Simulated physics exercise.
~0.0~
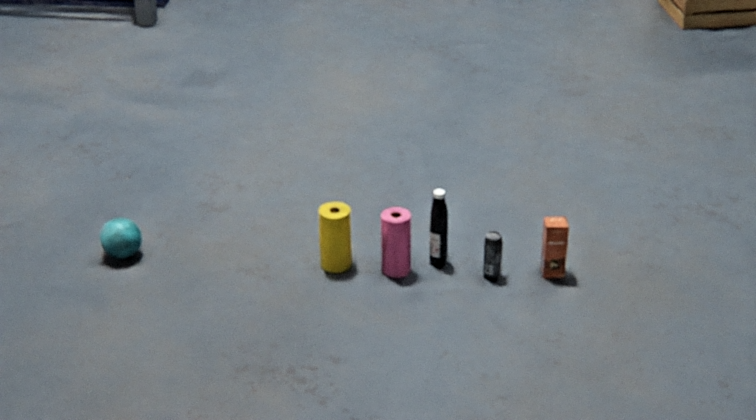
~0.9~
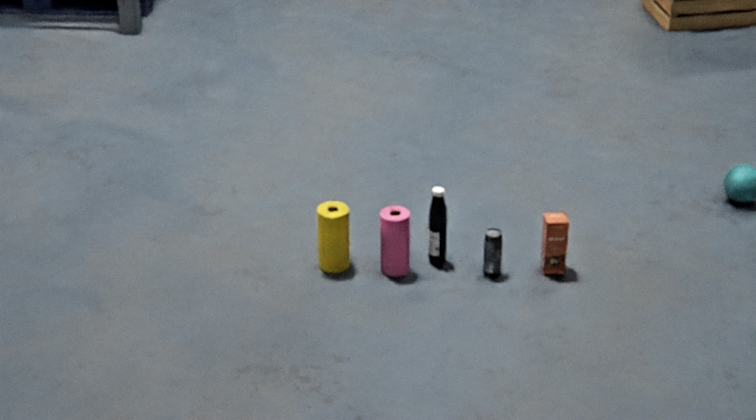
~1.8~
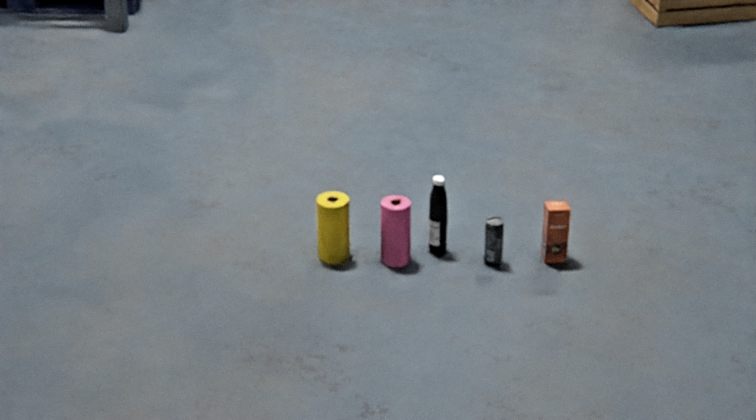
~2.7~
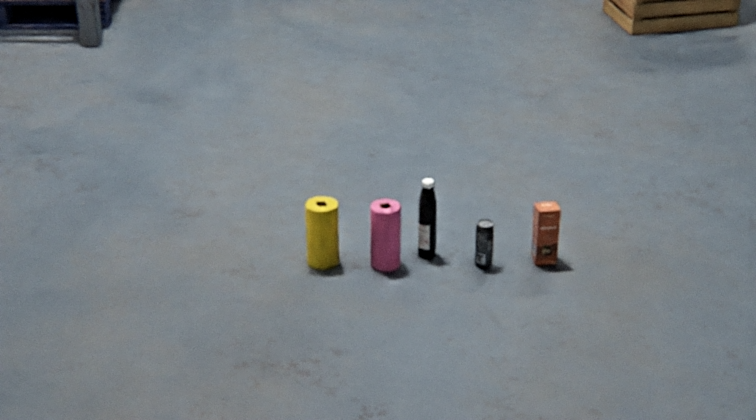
A turquoise ball sits at the left on a worn blue-grey floor, seen from slightly above, with part of a dark rack and a wooden crate at the far edges. To its right stand a yellow roll, a pink roll, a black bottle with a white cap, a small grey can and an orange carton in a loose row. The ball travels to the right and appears beyond the carton at the right edge, then goes out of view. The view drifts slightly sideways. All five objects remain upright in their places at the end.
